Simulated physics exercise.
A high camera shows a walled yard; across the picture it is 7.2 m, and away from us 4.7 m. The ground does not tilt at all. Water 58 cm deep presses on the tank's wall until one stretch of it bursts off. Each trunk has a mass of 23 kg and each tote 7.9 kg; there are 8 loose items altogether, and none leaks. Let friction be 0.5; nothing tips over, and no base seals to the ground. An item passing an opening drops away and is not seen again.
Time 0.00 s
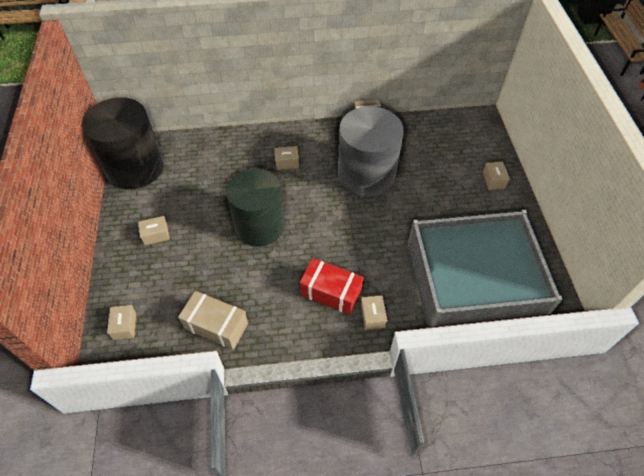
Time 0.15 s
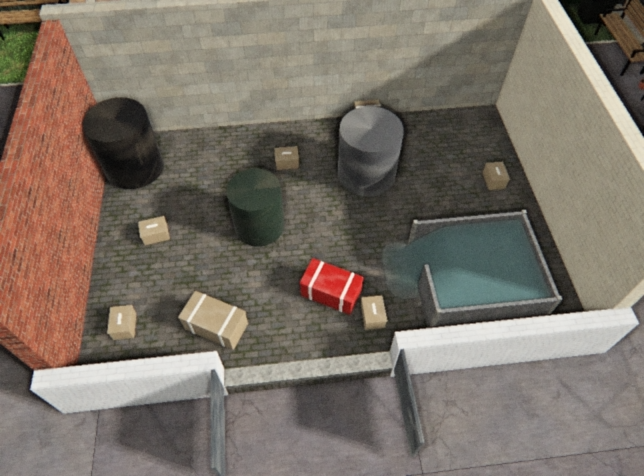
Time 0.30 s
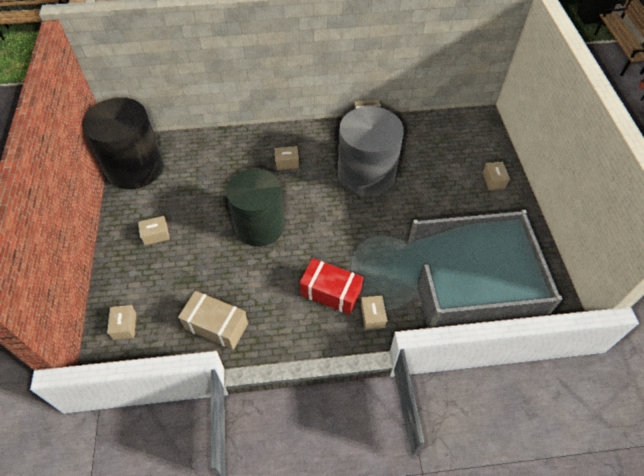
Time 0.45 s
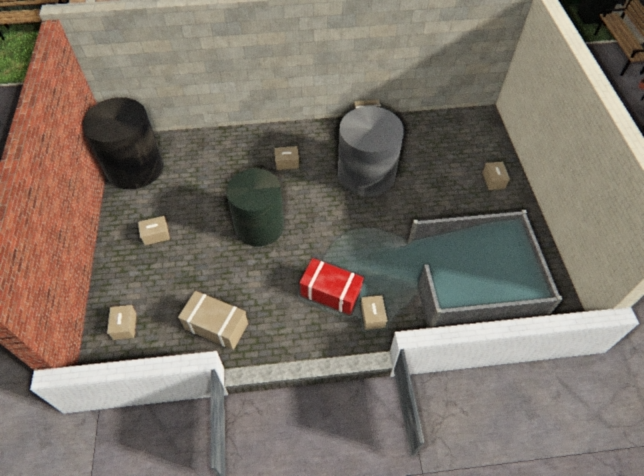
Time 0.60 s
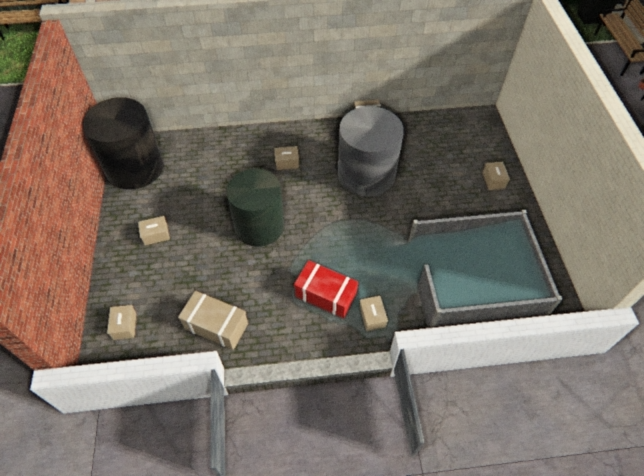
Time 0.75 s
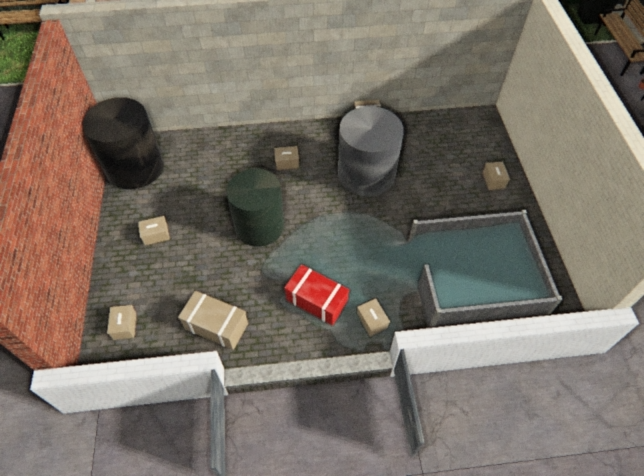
A walled yard held barrels, boxes and a water tank whose left side opened, letting water spread leftward across the paving, and then the red trunk and a small box beside it shifted slightly.
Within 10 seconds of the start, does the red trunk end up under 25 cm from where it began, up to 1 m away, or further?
Further than 1 m.
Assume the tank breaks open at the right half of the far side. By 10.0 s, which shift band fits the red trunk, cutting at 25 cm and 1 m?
Outcome for the red trunk: No real movement.
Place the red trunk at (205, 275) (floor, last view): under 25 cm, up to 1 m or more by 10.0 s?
By that time it is swept a long way.
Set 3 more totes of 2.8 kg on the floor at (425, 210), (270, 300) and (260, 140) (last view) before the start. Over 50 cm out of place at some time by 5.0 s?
First inside the limit, then outside the limit, then inside the limit.
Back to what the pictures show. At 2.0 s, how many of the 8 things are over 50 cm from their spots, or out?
Tally at that time: 1.
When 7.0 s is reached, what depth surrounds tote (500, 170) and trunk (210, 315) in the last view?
About 0 and 6 cm.
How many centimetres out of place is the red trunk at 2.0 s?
Shift by then: About 150 cm.
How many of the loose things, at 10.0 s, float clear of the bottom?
Total: 1.
After 2.0 s the red trunk is near (243, 365), 1.7 m from its start, aground; 0 of 8 are out; 0 afloat.
After 4.5 s the red trunk has gone out; 1 of 8 are out; 2 afloat.
After 7.0 s the red trunk has gone out; 1 of 8 are out; 0 afloat.
After 10.0 s the red trunk has gone out; 1 of 8 are out; 1 afloat.
